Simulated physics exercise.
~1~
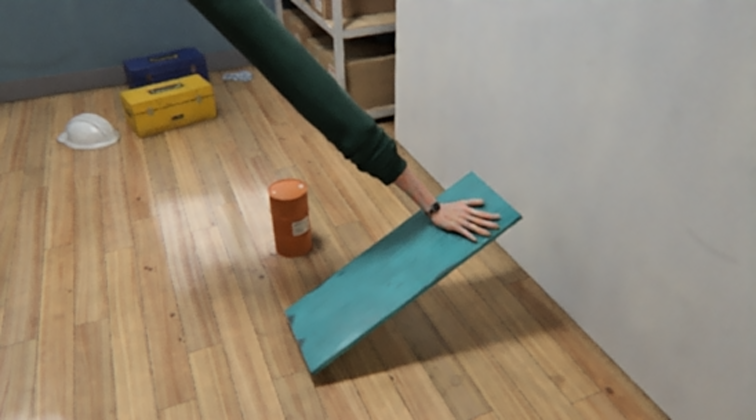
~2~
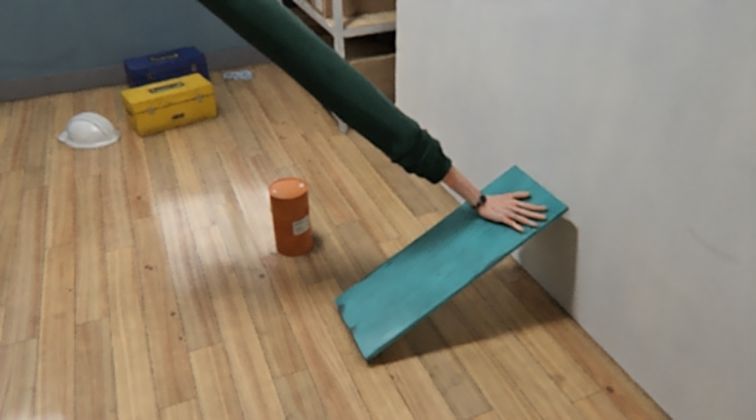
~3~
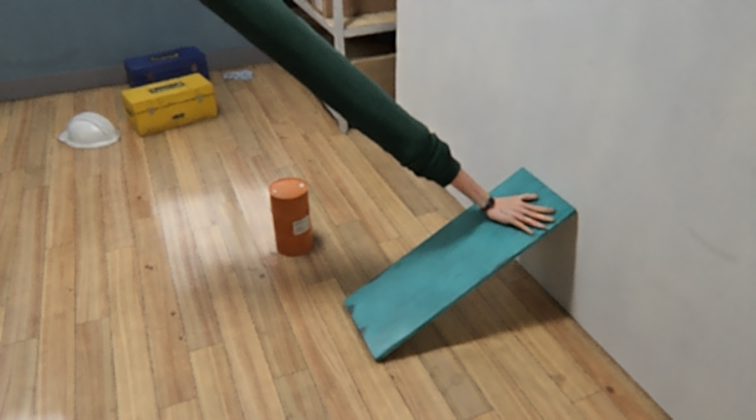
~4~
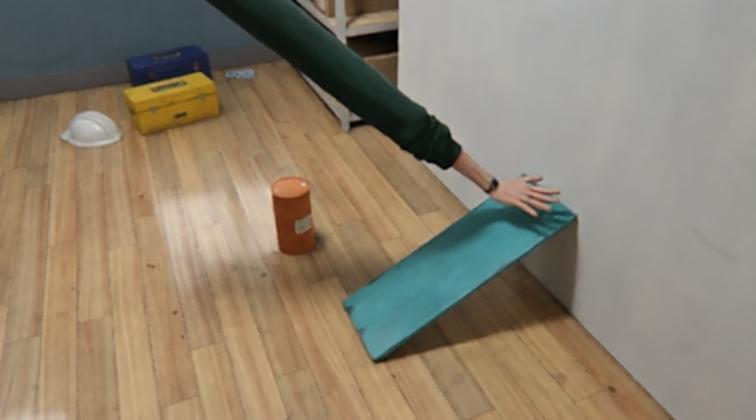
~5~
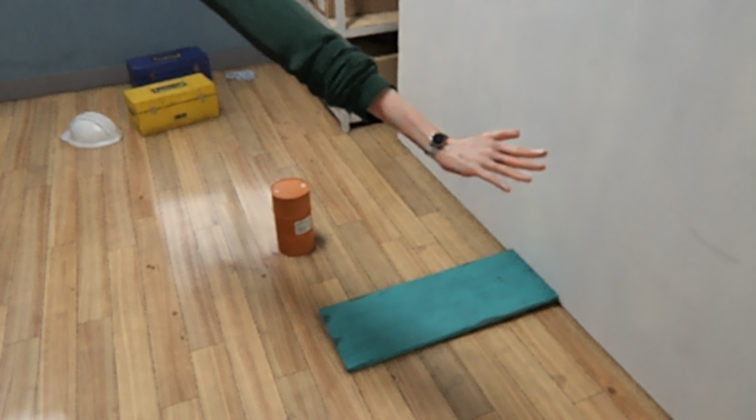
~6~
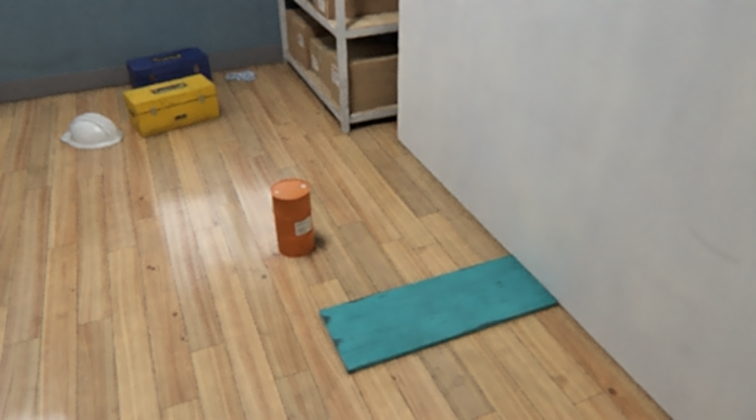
To begin with, a hand in a dark green sleeve holds a turquoise board at a slant above a wooden floor, near a pale wall. An orange canister stands nearby, with toolboxes and a white hard hat farther back. The hand moves the board to the right until its upper end rests against the wall. The fingers then lift off, and the board slides down the wall as the arm draws back. It ends up lying flat on the floor by the wall, the arm gone from view and the canister still standing where it was.
